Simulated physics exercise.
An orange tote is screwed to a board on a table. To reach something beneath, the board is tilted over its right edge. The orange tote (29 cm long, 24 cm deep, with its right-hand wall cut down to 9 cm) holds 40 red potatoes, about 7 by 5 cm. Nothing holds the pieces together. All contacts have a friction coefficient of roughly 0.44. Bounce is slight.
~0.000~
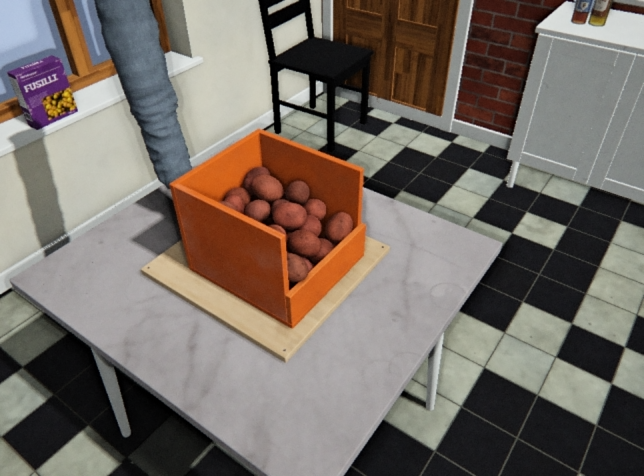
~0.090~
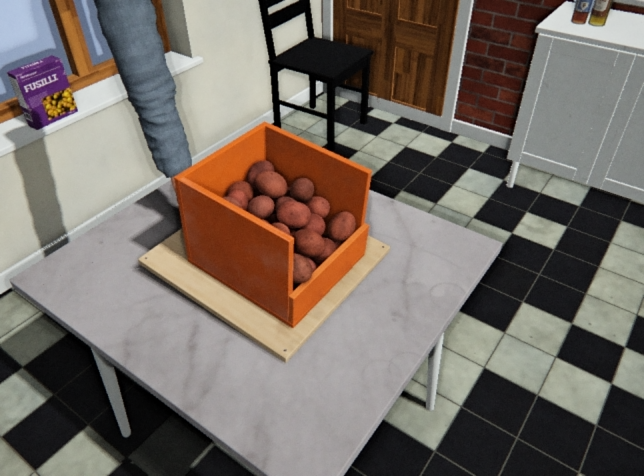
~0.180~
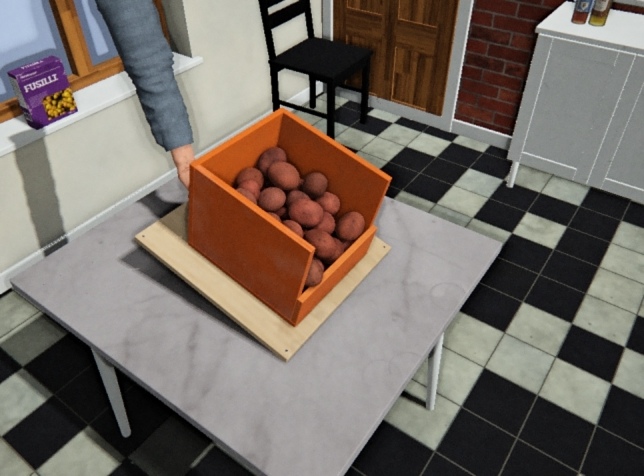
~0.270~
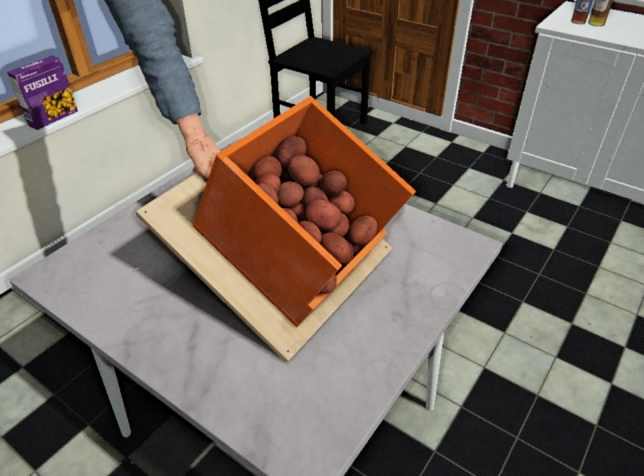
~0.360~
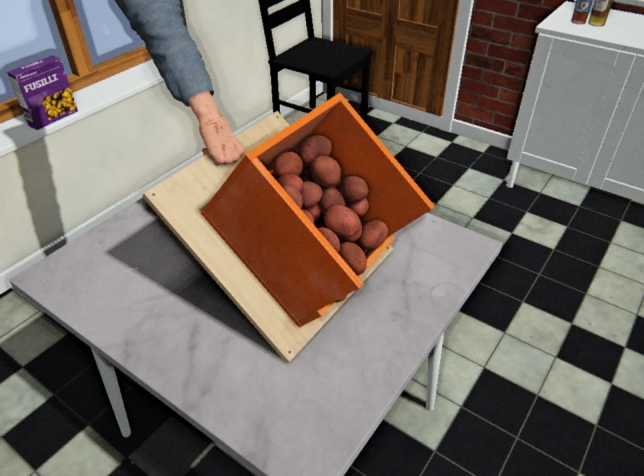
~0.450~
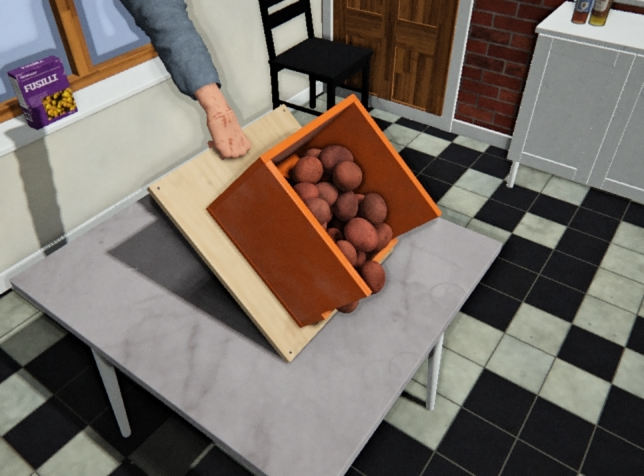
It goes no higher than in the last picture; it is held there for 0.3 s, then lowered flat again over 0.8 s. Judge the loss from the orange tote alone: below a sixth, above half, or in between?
The orange tote loses from a sixth to a half of its red potatoes.
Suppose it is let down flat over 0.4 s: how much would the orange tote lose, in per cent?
Then orange tote 40 per cent.
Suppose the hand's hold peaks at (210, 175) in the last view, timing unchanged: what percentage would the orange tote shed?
Then orange tote 0 per cent.
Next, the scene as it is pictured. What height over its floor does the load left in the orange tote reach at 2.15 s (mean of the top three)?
Roughly 12 cm high.
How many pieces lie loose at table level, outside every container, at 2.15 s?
Some 8 pieces.
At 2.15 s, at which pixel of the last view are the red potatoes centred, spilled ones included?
Near (316, 265).
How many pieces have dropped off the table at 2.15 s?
Roughly 8.
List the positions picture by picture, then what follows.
In the first picture (each is followed by its nearest rim corner in this view), orange tote, (283, 237); 0° from level; none out.
The second picture shows orange tote, (292, 240); 4° from level.
The third picture shows orange tote, (313, 250); 15° from level.
The fourth picture shows orange tote, (340, 268); 27° from level.
The fifth picture shows orange tote, (362, 286); 38° from level.
The sixth picture shows orange tote, (370, 294); 42° from level; 1 out, the lowest potato at (372, 277).
After 0.72 s, tilt 42°; orange tote 33 in, 7 out.
After 1.06 s, tilt 28°; orange tote 25 in, 15 out.
After 1.54 s, tilt 0°; orange tote 24 in, 16 out.
Final count (at 2.15 s), orange tote 24 in, 16 out. Asked share, 16 of 40, 40 per cent.
